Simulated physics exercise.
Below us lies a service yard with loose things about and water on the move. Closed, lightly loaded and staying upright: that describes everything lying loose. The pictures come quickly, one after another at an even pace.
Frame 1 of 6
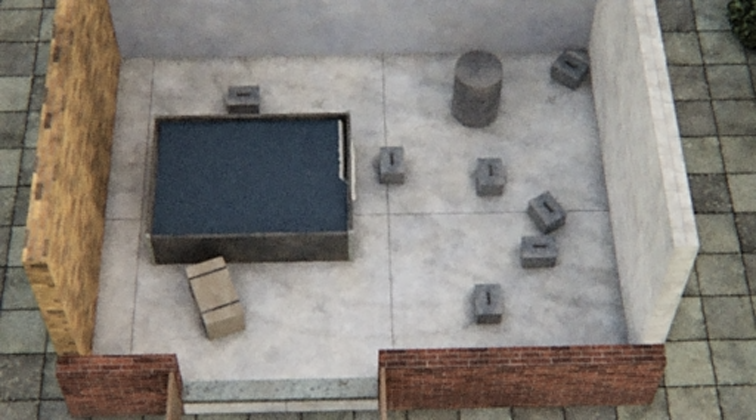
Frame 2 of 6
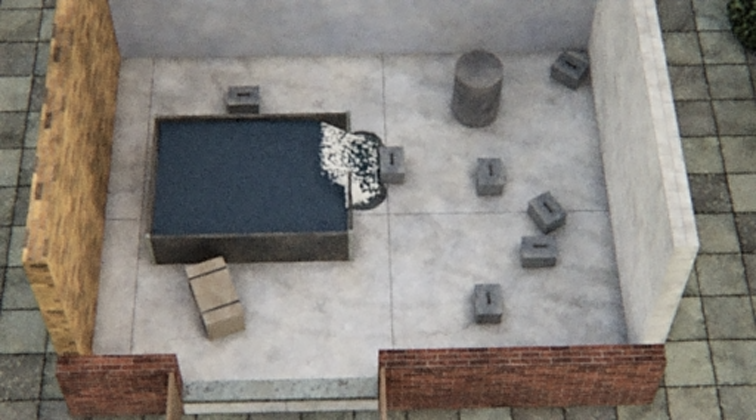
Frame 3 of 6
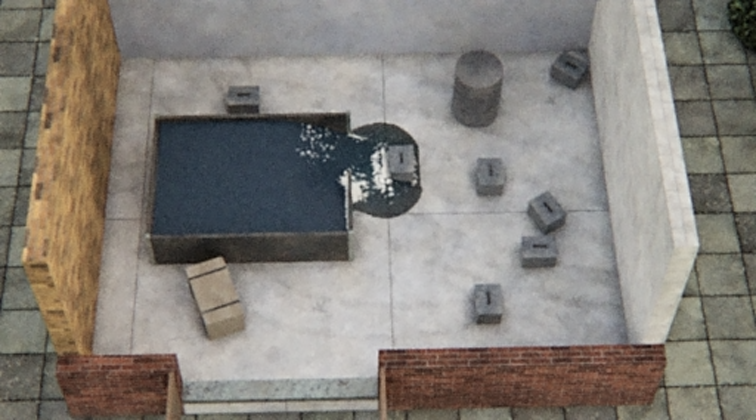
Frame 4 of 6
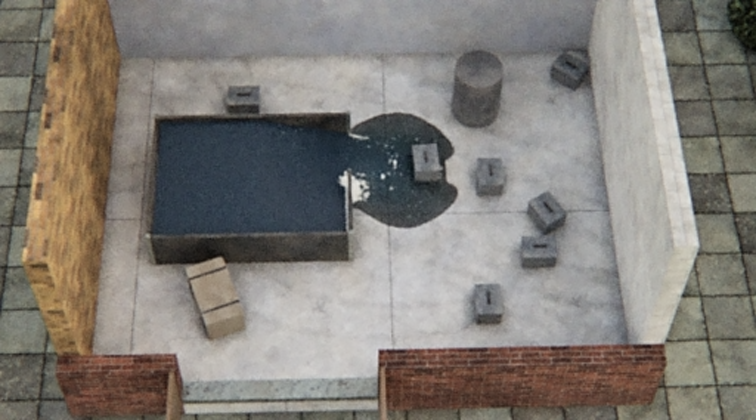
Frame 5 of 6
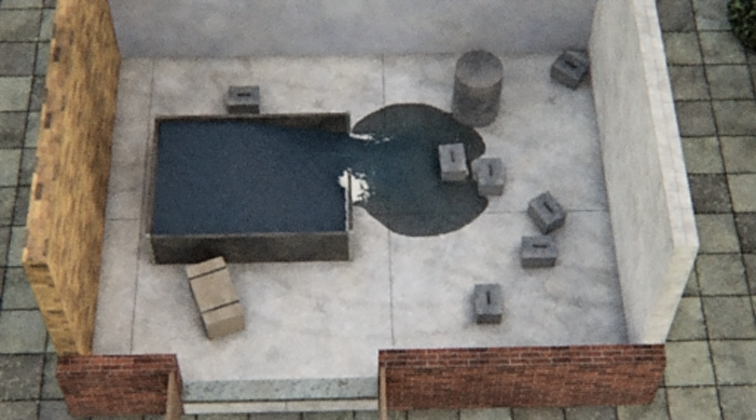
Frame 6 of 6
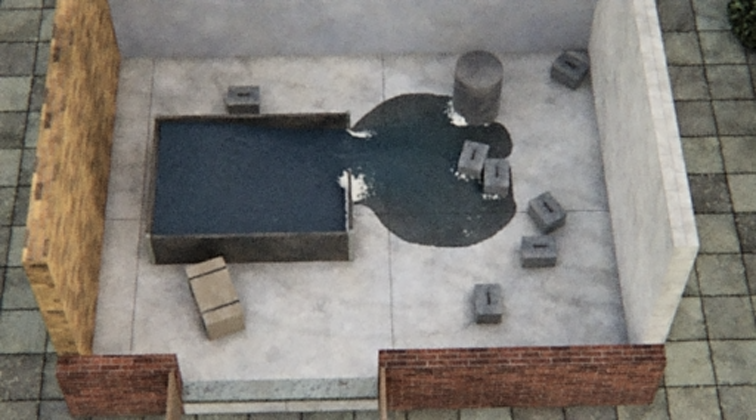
Water pours from a tank's right side and pushes a gray tote right into another.
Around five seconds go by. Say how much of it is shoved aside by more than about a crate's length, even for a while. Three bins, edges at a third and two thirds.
Bin: One third to two thirds.
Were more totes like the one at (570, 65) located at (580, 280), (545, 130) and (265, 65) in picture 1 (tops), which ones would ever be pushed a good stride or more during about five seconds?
In turn: Pushed that far, yes, short of that.
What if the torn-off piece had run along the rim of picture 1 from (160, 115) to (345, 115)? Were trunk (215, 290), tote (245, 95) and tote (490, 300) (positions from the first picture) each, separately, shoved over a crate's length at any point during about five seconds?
One after another: Never gets that far, then goes the distance, then never gets that far.
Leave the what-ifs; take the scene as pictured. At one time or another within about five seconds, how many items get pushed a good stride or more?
Exactly 5.
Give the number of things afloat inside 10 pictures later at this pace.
Total: 3.
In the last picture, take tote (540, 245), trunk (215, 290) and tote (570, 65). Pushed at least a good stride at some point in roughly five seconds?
Object by object as listed: Travels that far, falls short and travels that far.
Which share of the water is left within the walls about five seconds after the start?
I'd estimate some 100 percent of the water stays.
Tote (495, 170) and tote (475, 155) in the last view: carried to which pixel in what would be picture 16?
Estimate: First at (599, 181), second at (580, 121), approximately.
A moment on, 1 of 8 are well off their spots; 0 afloat.
Next, 4 of 8 are well off their spots; 3 afloat.
Later, 5 of 8 are well off their spots; 5 afloat.
In the end, 5 of 8 are well off their spots, and 5 have been at some point; 4 afloat.
